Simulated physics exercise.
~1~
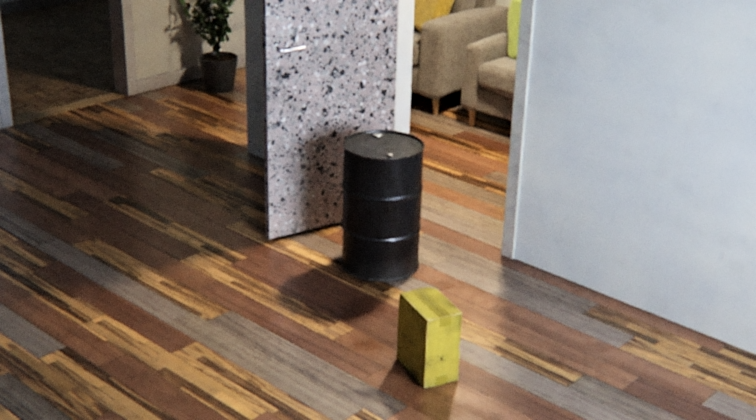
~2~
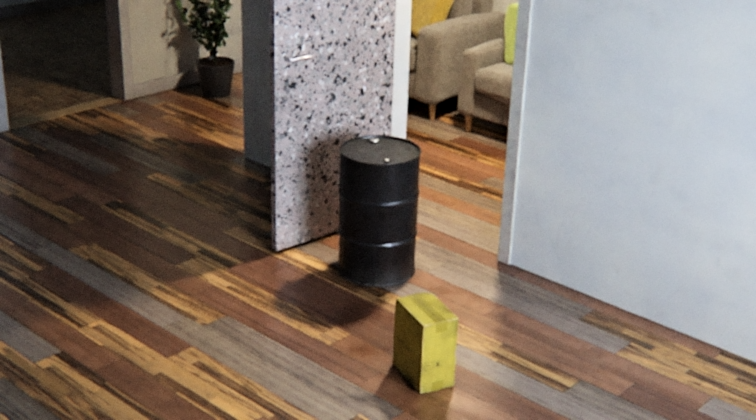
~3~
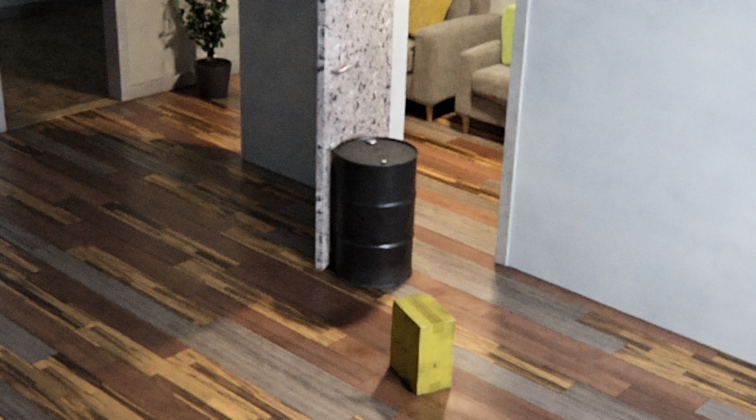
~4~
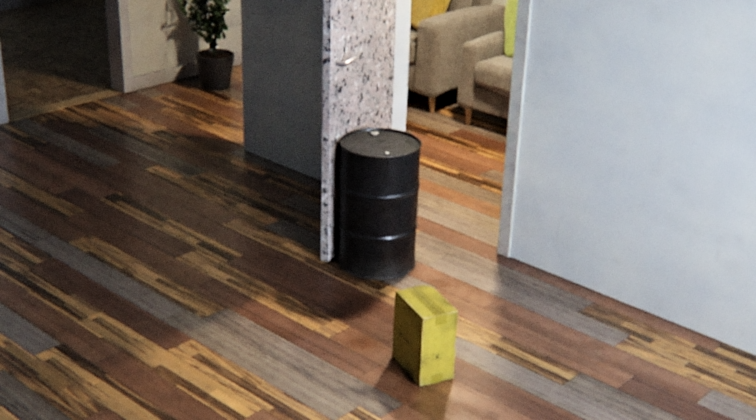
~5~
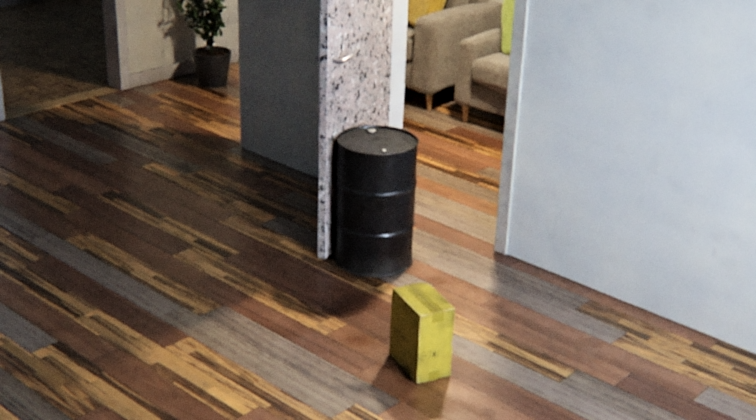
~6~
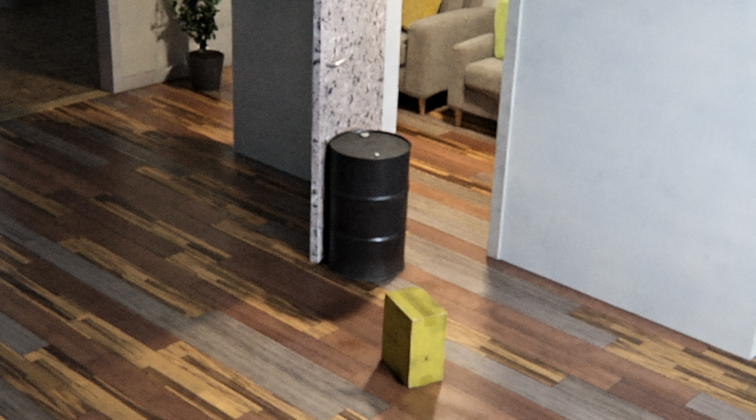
A speckled door swung partway around beside a black drum, showing more of its plain grey side, then stopped against the drum and stayed there, blocked, while the drum and the yellow box in front stayed put on the wooden floor.
